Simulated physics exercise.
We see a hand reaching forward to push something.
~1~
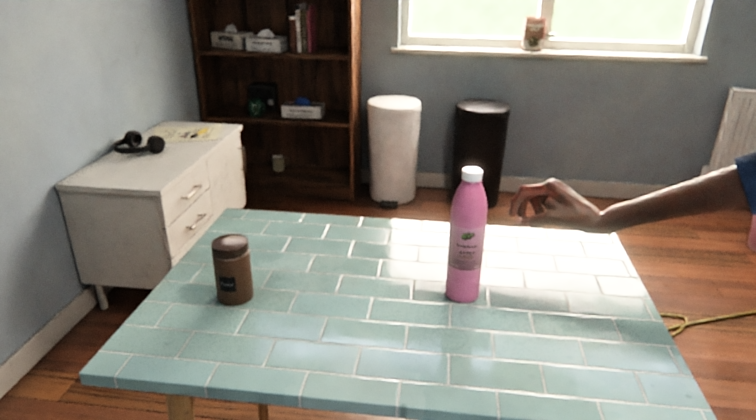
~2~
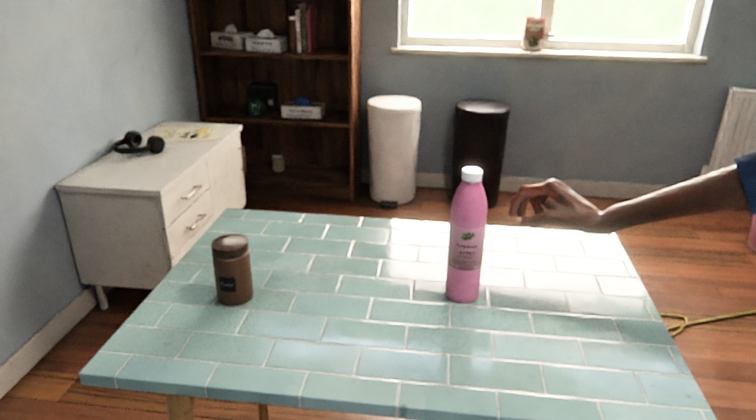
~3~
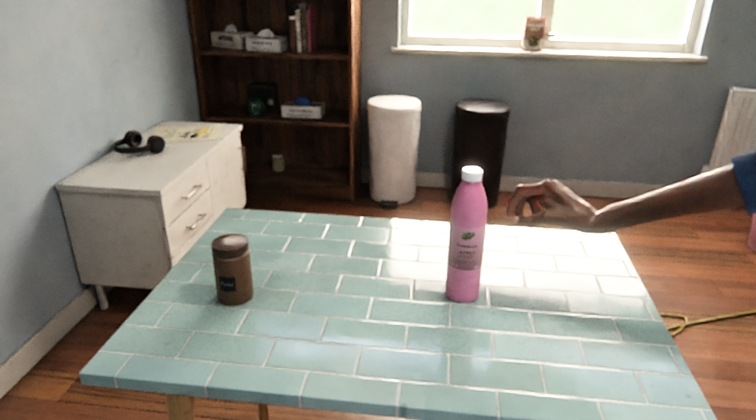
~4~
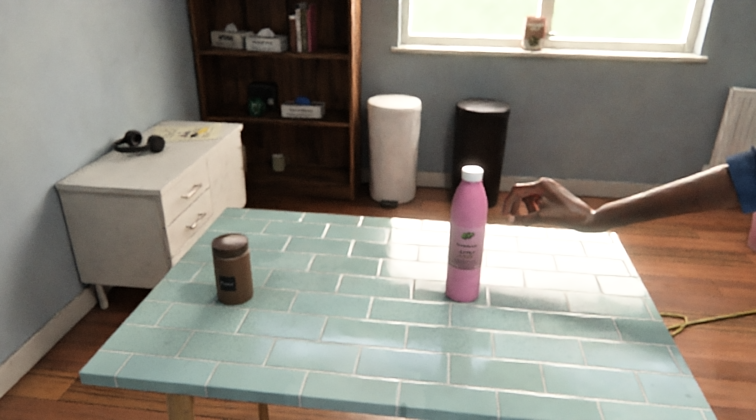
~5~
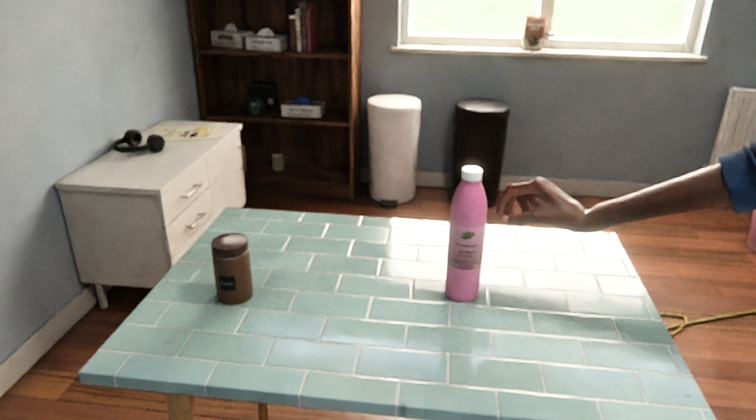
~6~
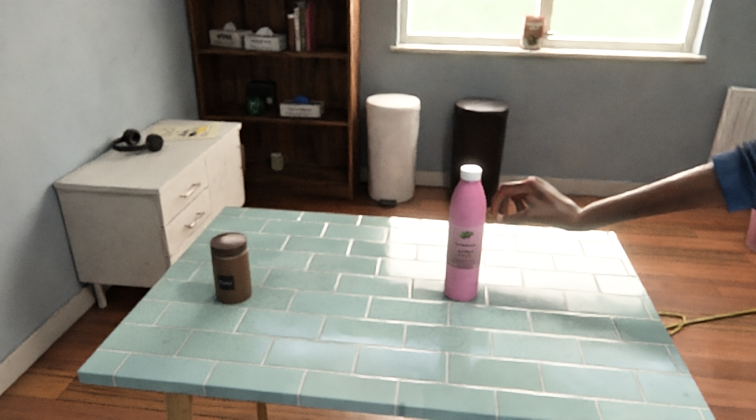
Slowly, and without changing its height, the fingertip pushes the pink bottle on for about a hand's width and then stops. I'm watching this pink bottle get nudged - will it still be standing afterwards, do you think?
Knocked down.
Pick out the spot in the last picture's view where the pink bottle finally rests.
Pretty much around (375, 272), I'd say.
Then, 0.40 s after the last picture, pink bottle tipped 12° from how it was near (450, 231).
Then, 0.80 s after the last picture, pink bottle tipped 45° from how it was near (411, 237).
Then, 0.90 s after the last picture, pink bottle on its side near (383, 260).
Then, 1.00 s after the last picture, pink bottle on its side near (375, 272).
At rest, tipped over on the table, pink bottle. Seen from the same camera at the end, pink bottle near (375, 272).
